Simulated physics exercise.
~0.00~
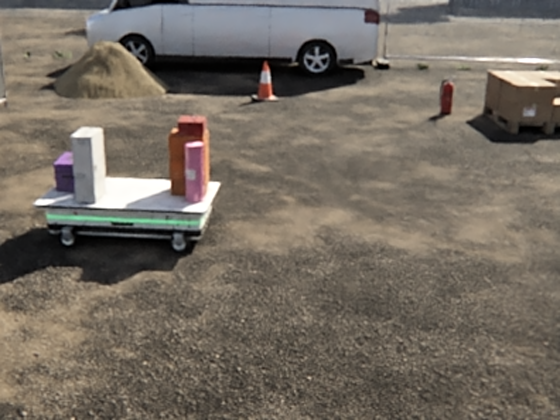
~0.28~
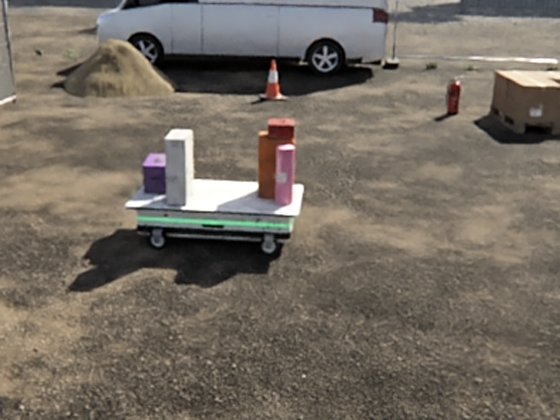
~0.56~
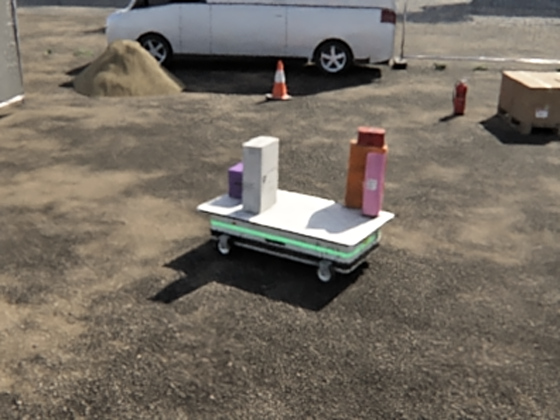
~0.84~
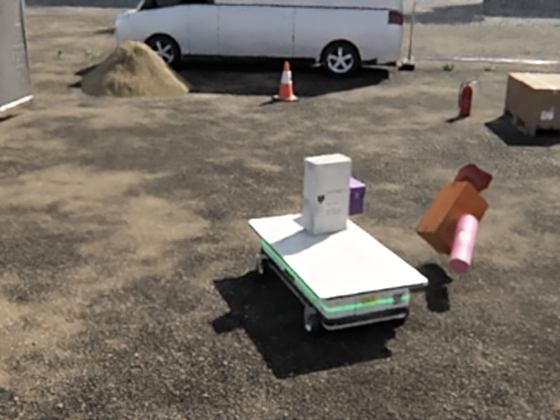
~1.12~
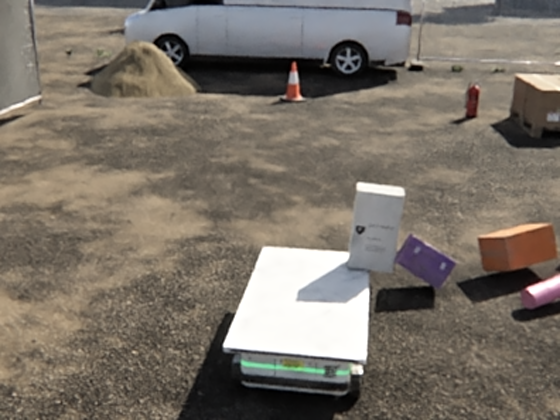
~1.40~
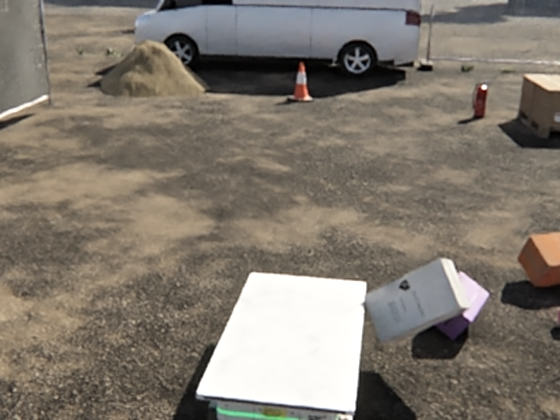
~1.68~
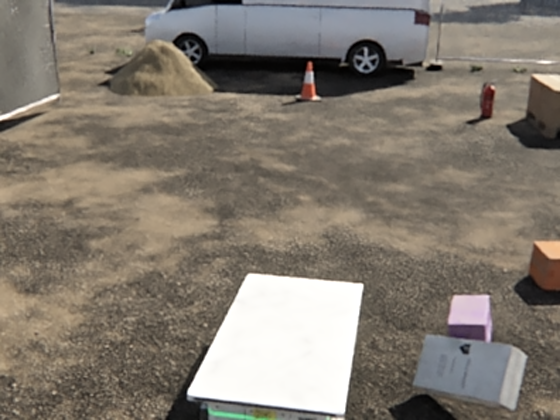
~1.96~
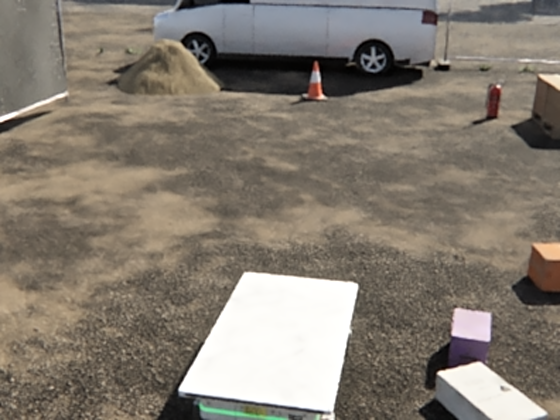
A low white cart with a green stripe rolls rightward across a gravel yard, carrying a purple box, a tall white box, an orange box, a pink canister and a red parcel. As it curves toward the viewer, the orange box, the pink canister and the red parcel topple off to the right. The purple box slips off next and tumbles, and then the white box leaves the deck, tips over and falls beside it. The cart comes to rest with its deck empty, the purple, white and orange boxes lying on the ground to its right.
